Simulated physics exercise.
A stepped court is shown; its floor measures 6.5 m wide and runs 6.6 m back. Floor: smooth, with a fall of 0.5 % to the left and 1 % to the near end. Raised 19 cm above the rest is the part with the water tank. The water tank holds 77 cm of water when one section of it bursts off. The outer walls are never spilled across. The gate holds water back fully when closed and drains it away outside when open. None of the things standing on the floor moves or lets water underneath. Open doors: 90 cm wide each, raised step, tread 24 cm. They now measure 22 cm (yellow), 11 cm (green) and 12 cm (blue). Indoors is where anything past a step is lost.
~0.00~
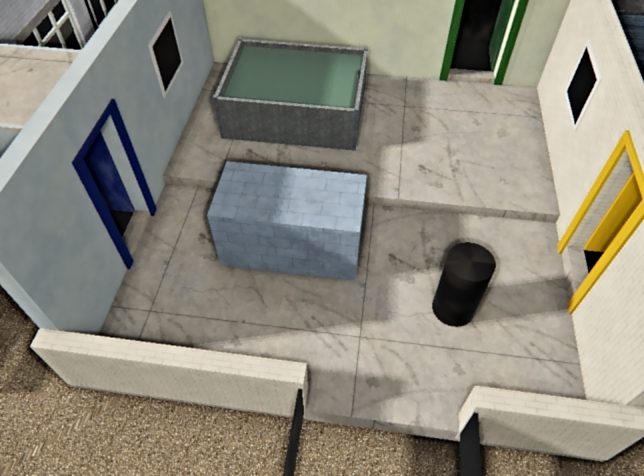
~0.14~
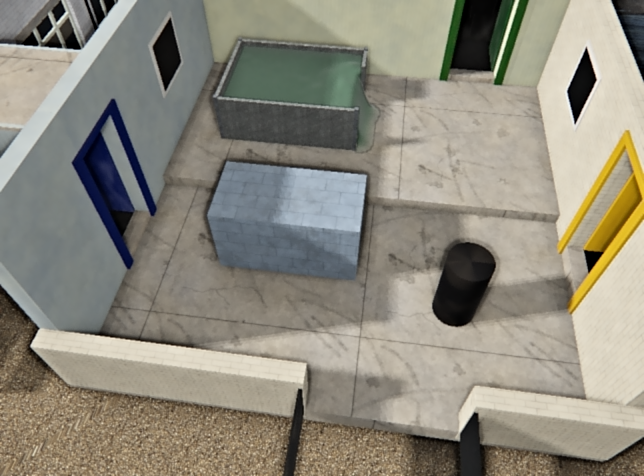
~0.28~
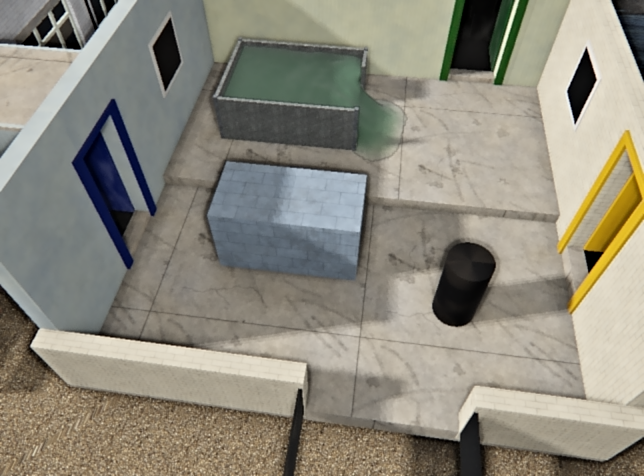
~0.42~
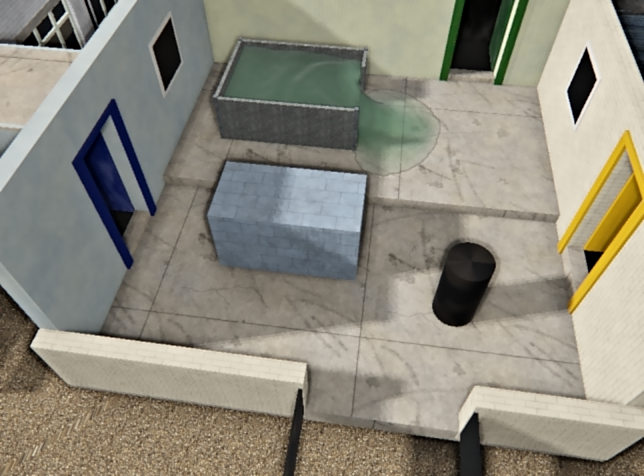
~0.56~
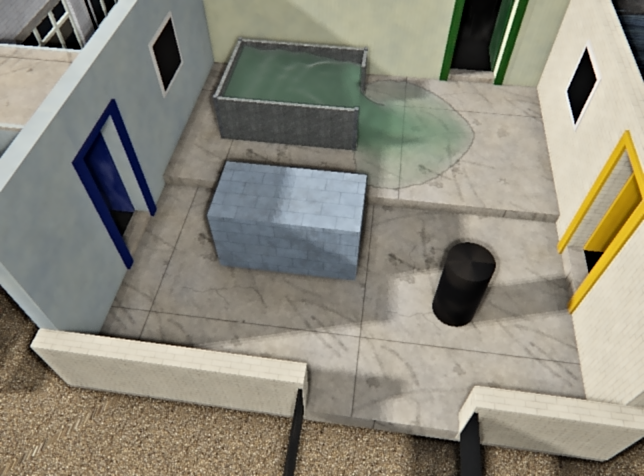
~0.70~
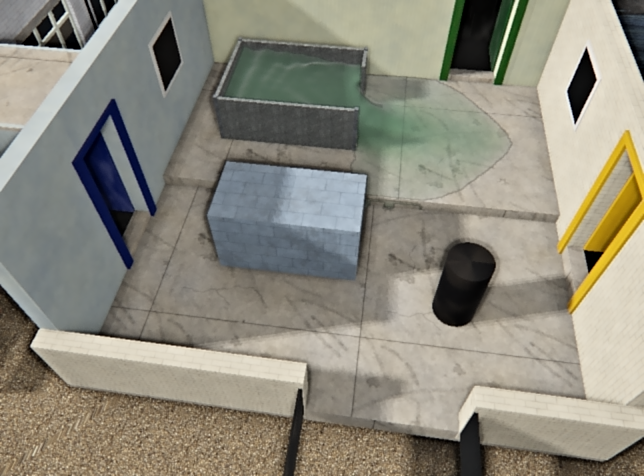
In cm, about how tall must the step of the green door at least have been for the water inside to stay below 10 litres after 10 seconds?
It would have had to be close to 17 cm tall.
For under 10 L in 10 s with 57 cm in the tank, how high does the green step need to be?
You'd need a step of close to 11.5 cm.
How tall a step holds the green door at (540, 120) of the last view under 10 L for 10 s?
Close to 28 cm at the least.
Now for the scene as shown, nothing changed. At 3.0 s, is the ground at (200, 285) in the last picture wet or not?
It is not reached.
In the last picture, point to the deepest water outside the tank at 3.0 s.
About (589, 415).
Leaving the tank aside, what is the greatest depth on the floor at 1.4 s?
40 cm.
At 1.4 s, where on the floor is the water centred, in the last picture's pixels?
My guess is close to (353, 123).
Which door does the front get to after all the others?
Blue.
After 1.4 s water covers 35 % of the floor, deepest (40 cm) near (364, 131); 10 cm at the green door, 0 litres in over its 11 cm step.
After 3.0 s water covers 45 % of the floor, deepest (40 cm) near (589, 415); 20 cm at the green door, 12 litres in over its 11 cm step.
After 10.0 s water covers 90 % of the floor, deepest (17 cm) near (162, 193); 4 cm at the green door, 56 litres in over its 11 cm step.
At the green door as built, the water arrived by 0.9 s and peaked near 20 cm at 3.2 s.
With a step of 15 cm, 20 litres would have come in within the 10 s; with 20 cm, 4 litres. So under 10 litres takes about 17 cm.
